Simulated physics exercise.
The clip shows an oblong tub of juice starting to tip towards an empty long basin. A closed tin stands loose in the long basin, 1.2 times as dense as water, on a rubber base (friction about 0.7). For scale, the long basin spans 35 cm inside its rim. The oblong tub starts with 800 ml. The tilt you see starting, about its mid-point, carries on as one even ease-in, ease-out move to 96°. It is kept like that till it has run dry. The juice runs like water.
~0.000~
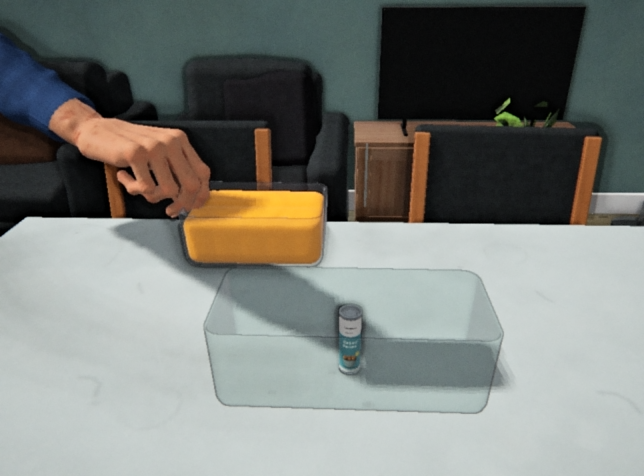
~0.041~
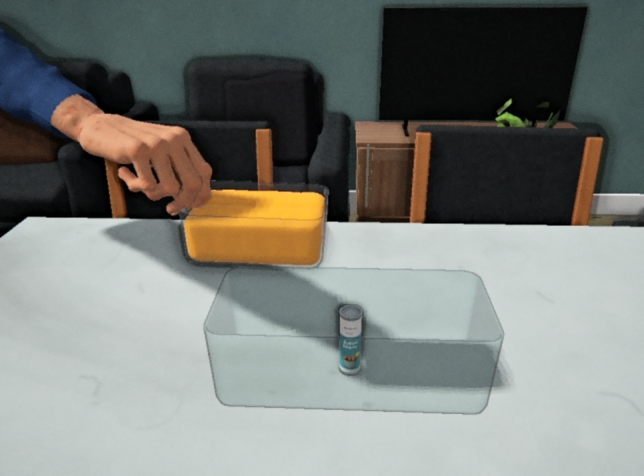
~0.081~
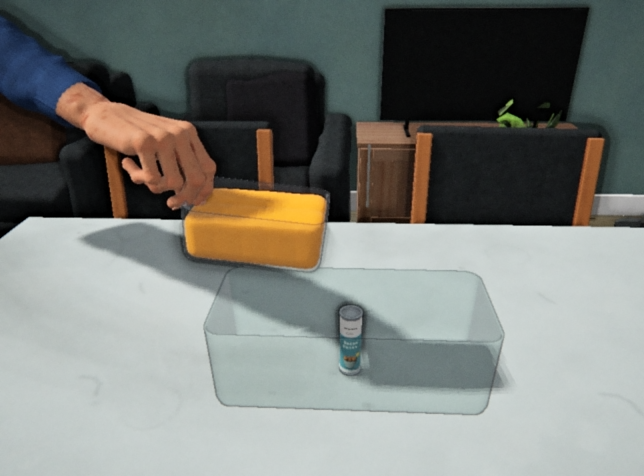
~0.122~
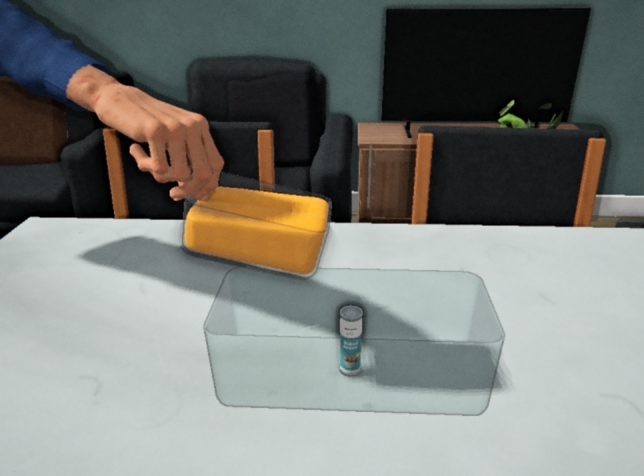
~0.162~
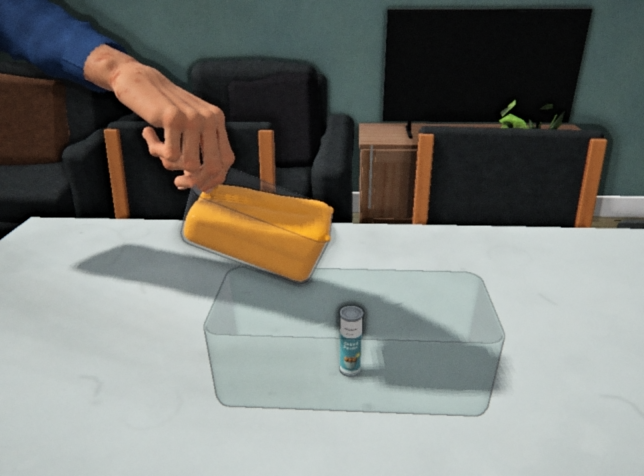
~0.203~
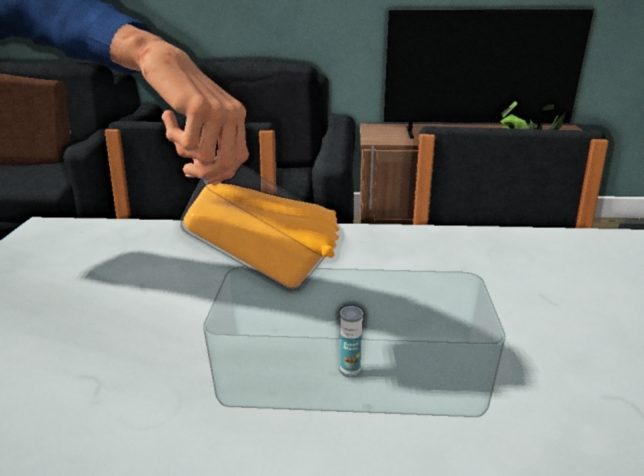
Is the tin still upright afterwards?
It keeps standing.
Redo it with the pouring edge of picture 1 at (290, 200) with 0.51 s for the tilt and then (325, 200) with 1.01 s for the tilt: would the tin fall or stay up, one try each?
First it falls; then it stays up.
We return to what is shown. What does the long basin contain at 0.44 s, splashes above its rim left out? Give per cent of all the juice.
Some 56 per cent.
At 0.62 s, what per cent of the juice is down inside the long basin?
About 92 per cent.
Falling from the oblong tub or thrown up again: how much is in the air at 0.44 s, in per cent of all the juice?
About 28 per cent.
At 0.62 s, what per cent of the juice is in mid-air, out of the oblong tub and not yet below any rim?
Near 4 in a hundred.
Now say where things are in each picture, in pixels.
Tilt 0°; pouring edge (325, 202); surface from (193, 205) to (323, 207); the long basin's rim runs from (216, 298) to (490, 304); the tin's top is at (351, 314), in the first picture.
Tilt 2°; pouring edge (326, 203); surface from (194, 204) to (324, 207), in the second picture.
Tilt 6°; pouring edge (327, 208); surface from (195, 202) to (325, 209), in the third picture.
Tilt 13°; pouring edge (329, 217); surface from (197, 199) to (328, 213), in the fourth picture.
Tilt 22°; pouring edge (330, 227); surface from (198, 198) to (328, 220); 2 per cent is over the edge, in the fifth picture.
Tilt 33°; pouring edge (328, 239); surface from (199, 196) to (316, 222); 7 per cent is over the edge, in the sixth picture.
Then, 0.44 s in, the tilt is 92° and 15 per cent is still to pour; the tin stands where it began.
Then, 0.62 s in, the tilt is 96° and 3 per cent is still to pour; the tin stands where it began.
Then, 0.81 s in, the tilt is 96° and 1 per cent is still to pour; the tin stands where it began.
Then, 1.01 s in, the tilt is 96° and 0 per cent is still to pour; the tin stands where it began.
Finally, the tin stands where it began.
